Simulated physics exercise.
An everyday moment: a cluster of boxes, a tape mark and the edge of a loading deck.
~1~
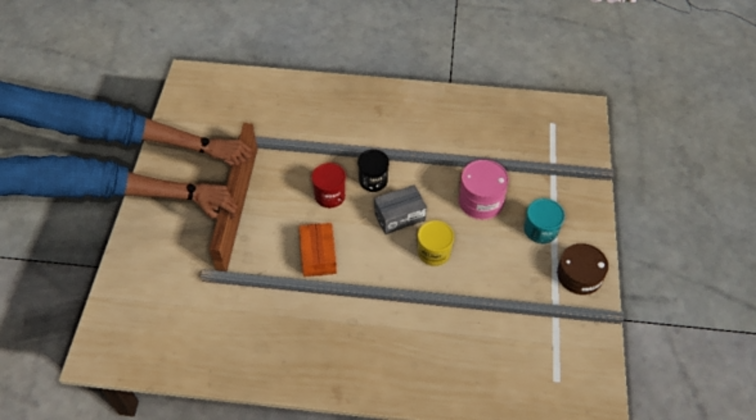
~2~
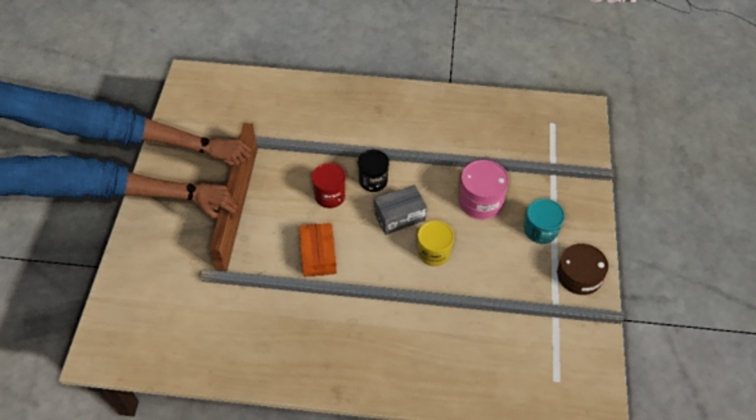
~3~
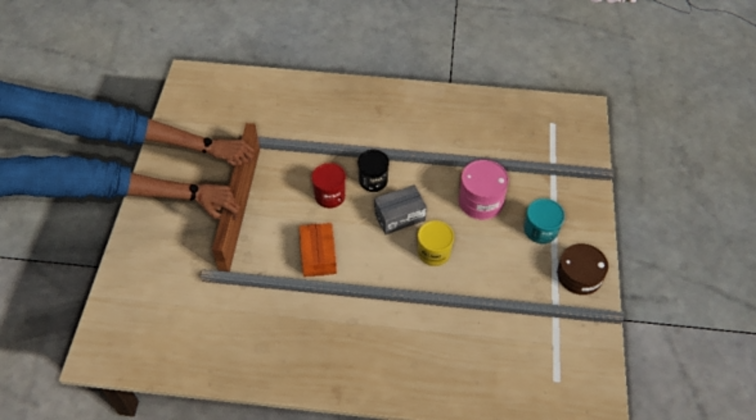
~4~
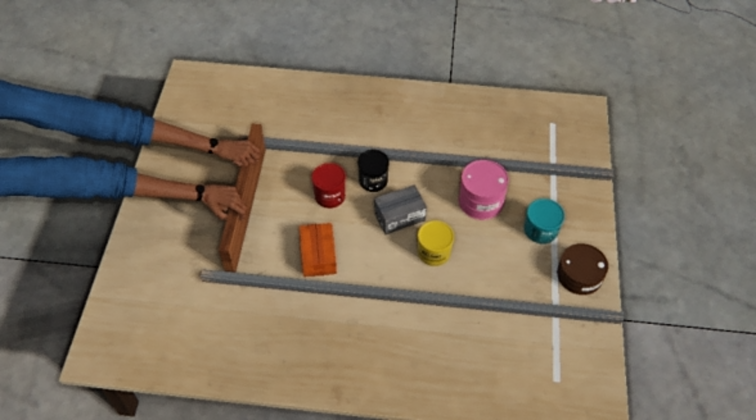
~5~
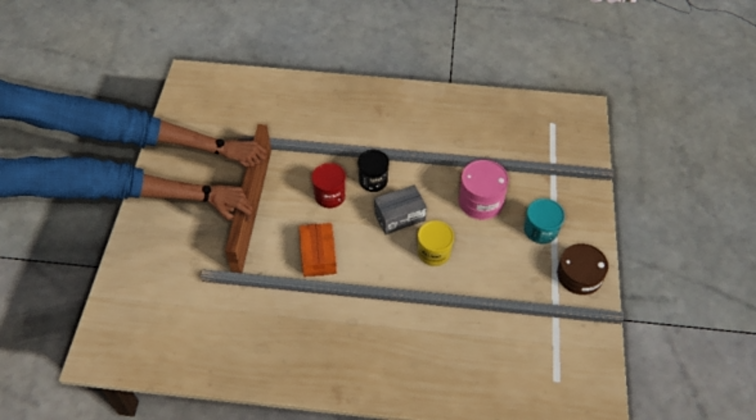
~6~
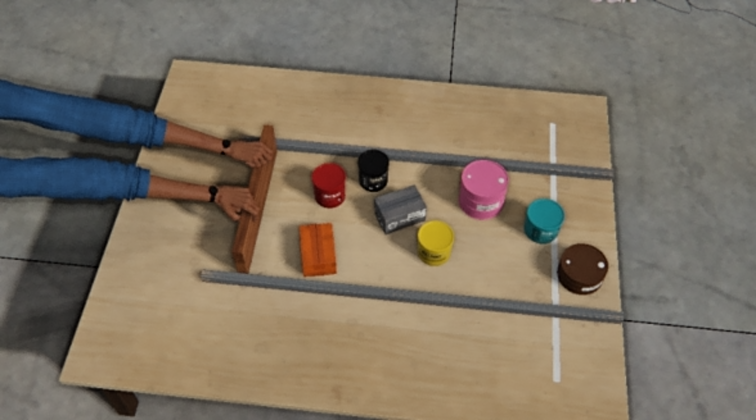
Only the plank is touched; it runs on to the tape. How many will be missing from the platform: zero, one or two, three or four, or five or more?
Outcome: The number that fall off is one or two.
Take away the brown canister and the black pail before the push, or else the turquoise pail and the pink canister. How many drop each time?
It would be 0 and 1.
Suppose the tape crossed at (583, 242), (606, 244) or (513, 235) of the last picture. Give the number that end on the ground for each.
The counts: 4, 8 and 0.
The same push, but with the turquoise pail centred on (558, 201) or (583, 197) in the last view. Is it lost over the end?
In turn it tumbles off; tumbles off.
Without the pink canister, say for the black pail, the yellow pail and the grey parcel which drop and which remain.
The black pail is kept, the yellow pail survives, the grey parcel is kept.
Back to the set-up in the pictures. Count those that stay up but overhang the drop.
2 of them.
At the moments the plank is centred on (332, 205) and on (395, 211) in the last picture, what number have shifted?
The counts are 2 and 5.
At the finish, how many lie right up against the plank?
In contact: 4.
Soon after, none off yet; brown canister at rest near (582, 269); turquoise pail at rest near (544, 222); pink canister at rest near (483, 190).
In the end, the number that fall off is one or two; gone, turquoise pail and brown canister.
